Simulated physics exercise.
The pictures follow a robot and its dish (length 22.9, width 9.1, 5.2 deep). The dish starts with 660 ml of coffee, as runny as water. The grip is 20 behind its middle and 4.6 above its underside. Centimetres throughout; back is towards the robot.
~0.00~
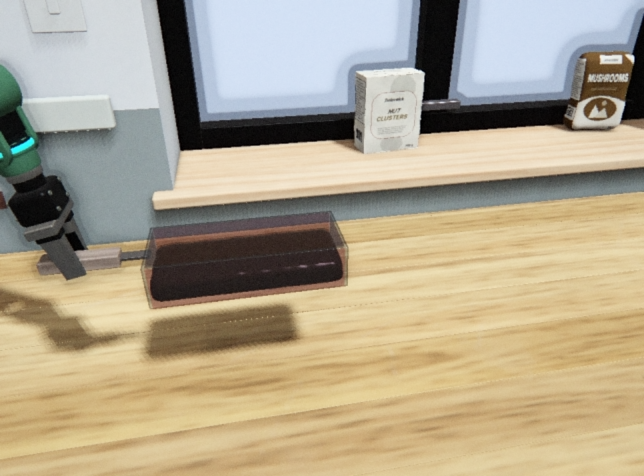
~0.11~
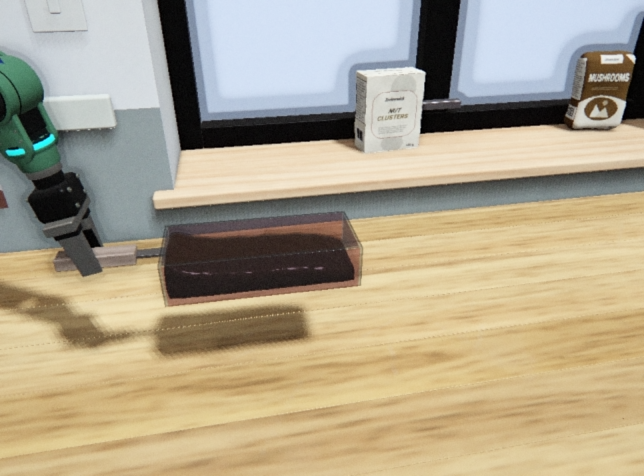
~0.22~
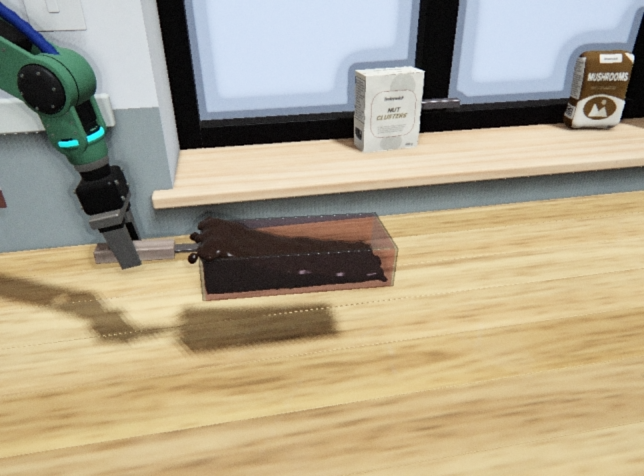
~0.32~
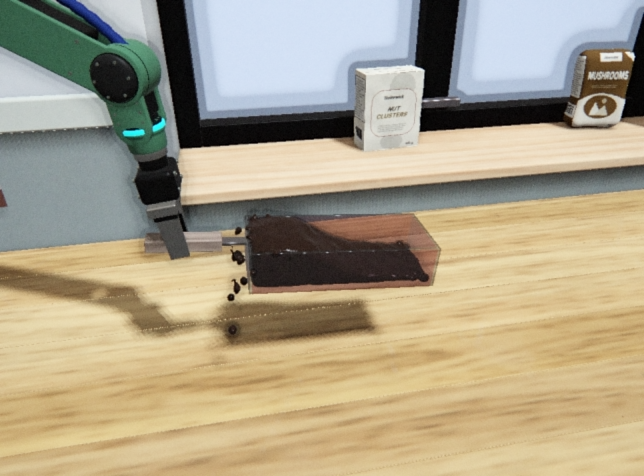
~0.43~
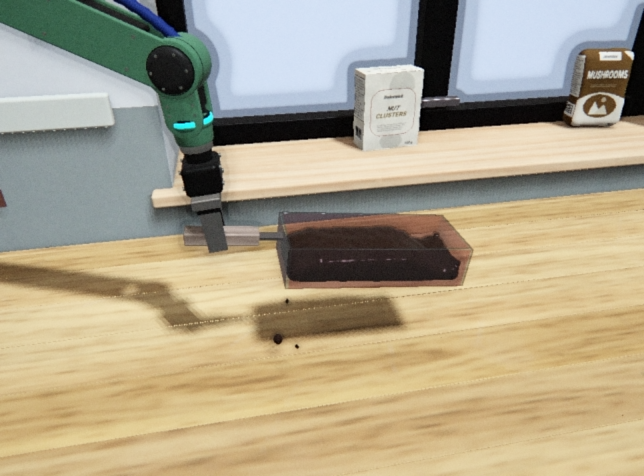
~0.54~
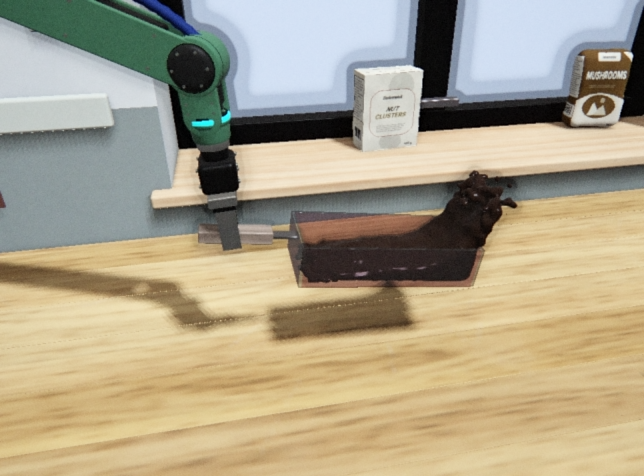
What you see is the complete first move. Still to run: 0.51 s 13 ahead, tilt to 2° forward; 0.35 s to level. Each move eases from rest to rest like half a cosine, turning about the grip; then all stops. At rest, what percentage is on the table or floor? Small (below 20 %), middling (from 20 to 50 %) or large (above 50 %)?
Share on the table or floor: Middling (from 20 to 50 %).
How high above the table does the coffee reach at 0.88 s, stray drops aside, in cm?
Up to some 19 cm.
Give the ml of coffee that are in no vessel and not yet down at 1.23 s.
Some 0 ml.
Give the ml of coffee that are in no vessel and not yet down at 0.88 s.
Some 10 ml.
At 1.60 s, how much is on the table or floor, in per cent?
About 30 %.
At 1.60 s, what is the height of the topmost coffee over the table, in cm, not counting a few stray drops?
Up to some 20 cm.
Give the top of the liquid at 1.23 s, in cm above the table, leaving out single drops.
Up to some 20 cm.
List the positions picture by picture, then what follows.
In the first frame, dish floor at (249, 272), level; upper third of the coffee around (249, 255), from x 155 to 340, top at y 230; 655 ml in the dish.
In the second frame, dish floor at (263, 271), level; upper third of the coffee around (221, 255), from x 165 to 355, top at y 235.
In the third frame, dish floor at (296, 269), tilted 3° forward; upper third of the coffee around (229, 247), from x 190 to 385, top at y 220.
In the fourth frame, dish floor at (336, 266), tilted 5° forward; upper third of the coffee around (280, 241), from x 230 to 430, top at y 215; 640 ml in the dish, 15 ml in the air or running down outside.
In the fifth frame, dish floor at (368, 264), tilted 7° forward; upper third of the coffee around (338, 246), from x 260 to 460, top at y 215; 640 ml in the dish, 5 ml on the table or floor, 10 ml in the air or running down outside.
In the sixth frame, dish floor at (379, 264), tilted 8° forward; upper third of the coffee around (459, 227), from x 290 to 530, top at y 170; 590 ml in the dish, 15 ml on the table or floor, 55 ml in the air or running down outside.
By 0.88 s, tilted 3° forward, liquid up to 21 above the table; 470 ml in the dish, 175 ml on the table or floor, 10 ml in the air or running down outside.
By 1.23 s, level, liquid up to 20 above the table; 465 ml in the dish, 190 ml on the table or floor.
By 1.60 s, level, liquid up to 20 above the table; 465 ml in the dish, 190 ml on the table or floor.
By 2.40 s, level, liquid up to 20 above the table; 465 ml in the dish, 190 ml on the table or floor.
Final state, 465 ml in the dish, 190 ml on the table or floor. That is 29 % on the table or floor.
